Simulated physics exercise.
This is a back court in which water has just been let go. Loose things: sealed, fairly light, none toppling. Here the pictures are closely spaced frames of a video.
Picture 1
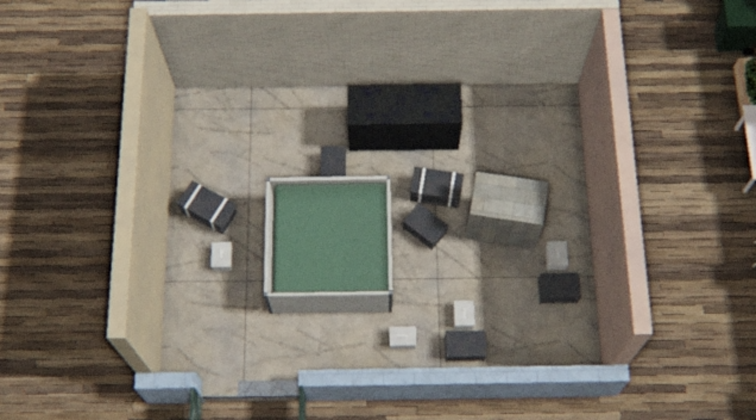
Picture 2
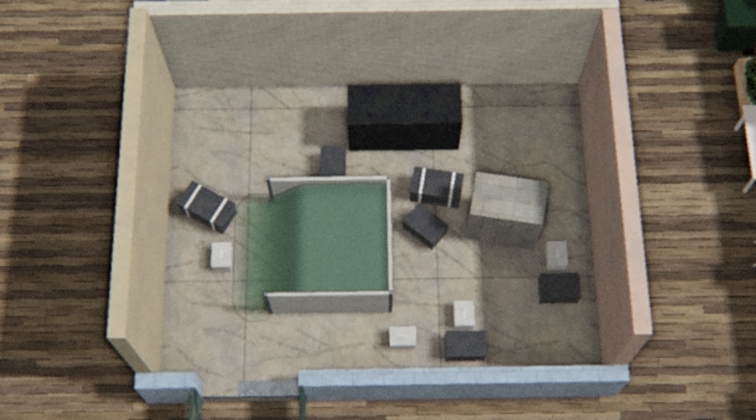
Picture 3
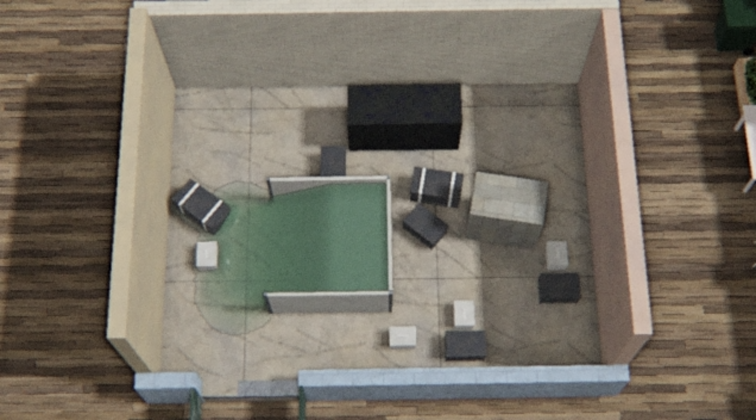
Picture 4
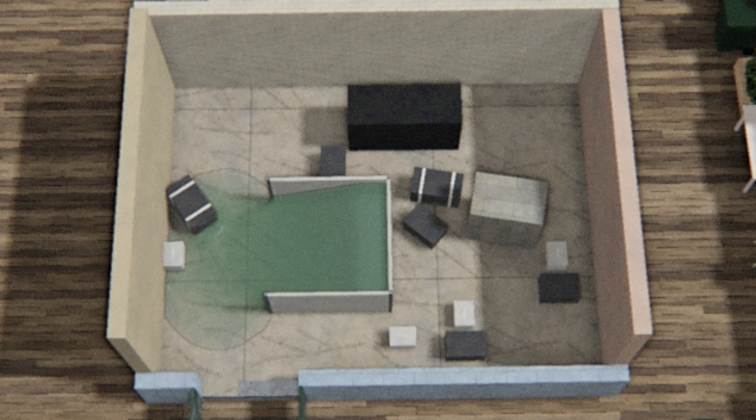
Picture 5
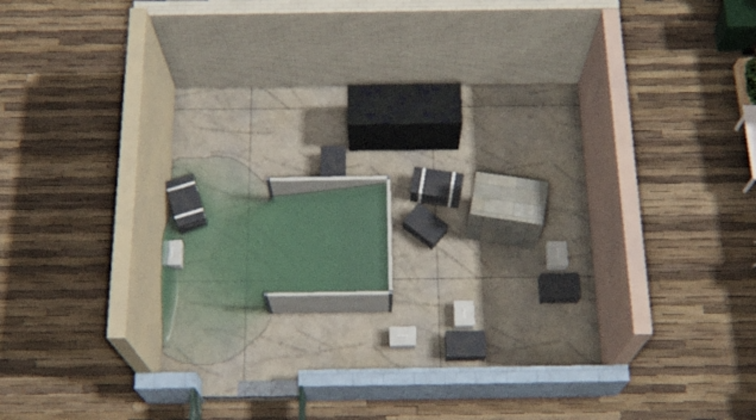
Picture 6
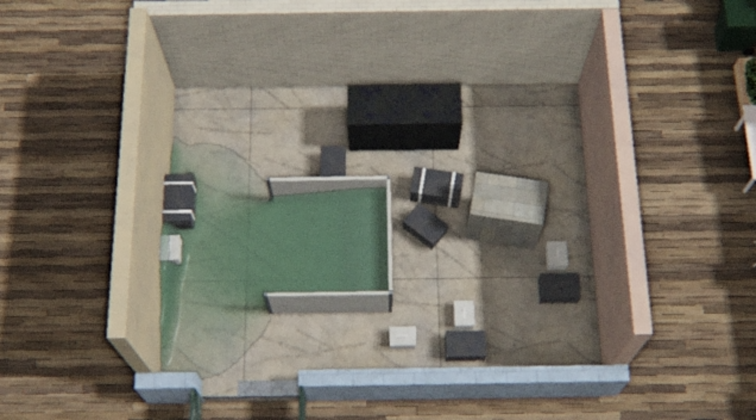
The video shows green water spreading leftward from an open-sided enclosure across a walled court, pushing a small white box and a dark, white-banded trunk toward the left wall as the trunk turns, while the other objects stay still.
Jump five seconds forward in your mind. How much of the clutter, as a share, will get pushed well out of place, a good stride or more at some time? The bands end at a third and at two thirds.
It is a middling share of a third to two thirds.
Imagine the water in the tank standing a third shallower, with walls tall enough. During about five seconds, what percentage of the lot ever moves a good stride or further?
Estimate: Around 40 in a hundred.
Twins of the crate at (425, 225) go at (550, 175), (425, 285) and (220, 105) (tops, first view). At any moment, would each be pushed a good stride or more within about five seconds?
Taking them one at a time: Remains close, then remains close, then gets driven off.
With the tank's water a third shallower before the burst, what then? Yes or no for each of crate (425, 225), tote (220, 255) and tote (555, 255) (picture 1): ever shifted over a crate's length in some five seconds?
Taking each in turn, the answer is came up short, did it, came up short.
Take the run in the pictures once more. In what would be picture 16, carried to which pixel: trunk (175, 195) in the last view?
Near (206, 94).
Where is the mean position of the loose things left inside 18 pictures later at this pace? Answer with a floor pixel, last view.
It comes out somewhere near (425, 252).
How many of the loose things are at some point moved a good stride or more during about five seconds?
The total is 5.
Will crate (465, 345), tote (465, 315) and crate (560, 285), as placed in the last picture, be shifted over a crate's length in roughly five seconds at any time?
Goes that far, goes that far, short of that.
A moment on, 1 of 10 are well off their spots; 2 afloat.
Next, 2 of 10 are well off their spots; 2 afloat.
Later, 4 of 10 are well off their spots; 3 afloat.
In the end, 5 of 10 are well off their spots, and 5 have been at some point; 6 afloat.
